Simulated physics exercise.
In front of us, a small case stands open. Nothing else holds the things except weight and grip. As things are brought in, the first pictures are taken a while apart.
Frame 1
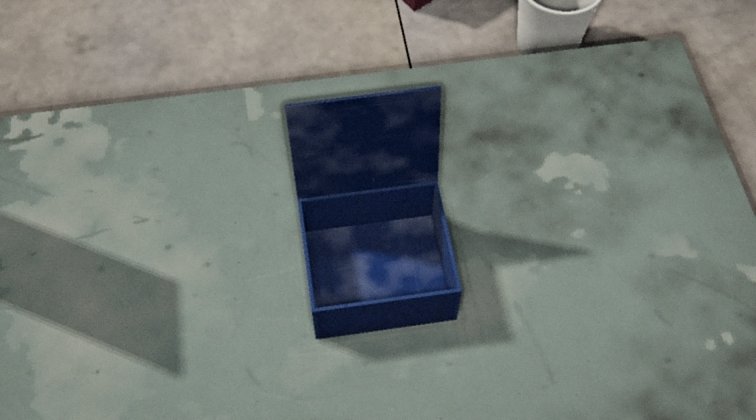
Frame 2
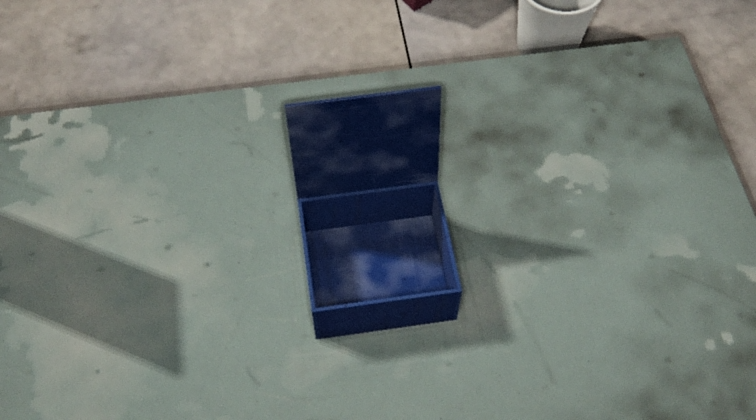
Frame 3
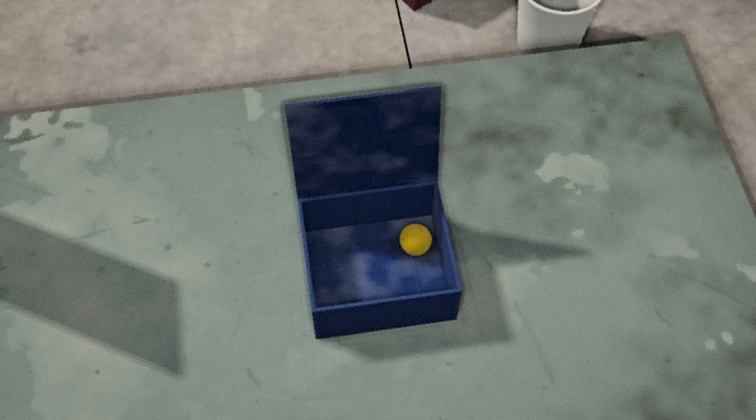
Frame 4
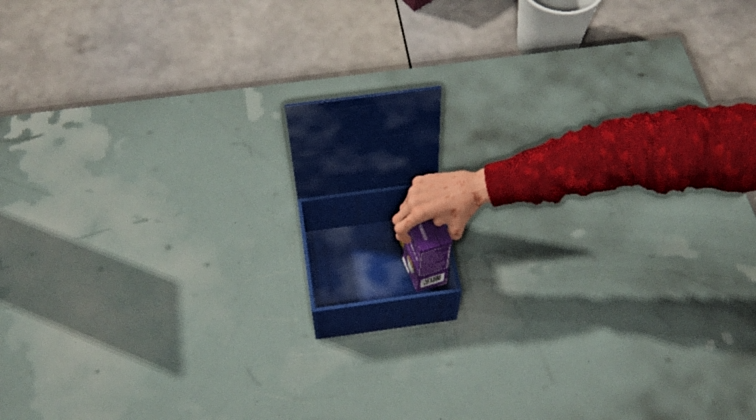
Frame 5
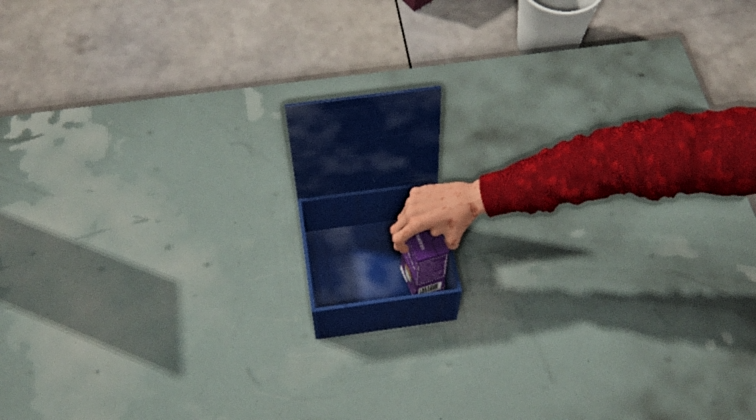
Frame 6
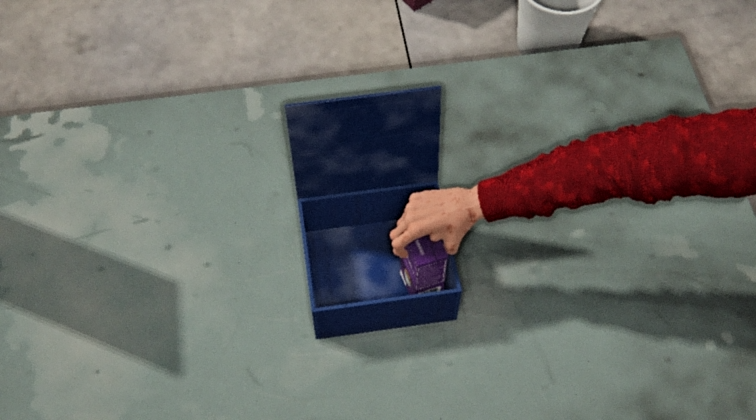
On a worn green tabletop, a small blue case stands open and empty, and then a yellow lemon appears inside it toward the right. Next, a red-sleeved arm reaches in from the right, its hand holding a purple carton over that side, hiding the lemon, and lowers the carton slightly into the case.
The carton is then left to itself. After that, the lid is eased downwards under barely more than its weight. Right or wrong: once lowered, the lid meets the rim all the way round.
Wrong.
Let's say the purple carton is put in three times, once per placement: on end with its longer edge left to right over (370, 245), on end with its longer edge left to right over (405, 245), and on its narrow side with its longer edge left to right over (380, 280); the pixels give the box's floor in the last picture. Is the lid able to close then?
On try one it fits down fine; on try two it fits down fine; on try three it fits down fine.
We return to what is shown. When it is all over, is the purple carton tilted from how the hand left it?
At the finish it holds its orientation.
Then, 1.30 s later than the last frame, lid 78° above the rim.
Then, 1.70 s later than the last frame, lid 49° above the rim.
When it is over, lid 23° above the rim; both as before. End places, in pixels of the last picture, purple carton near (423, 264).
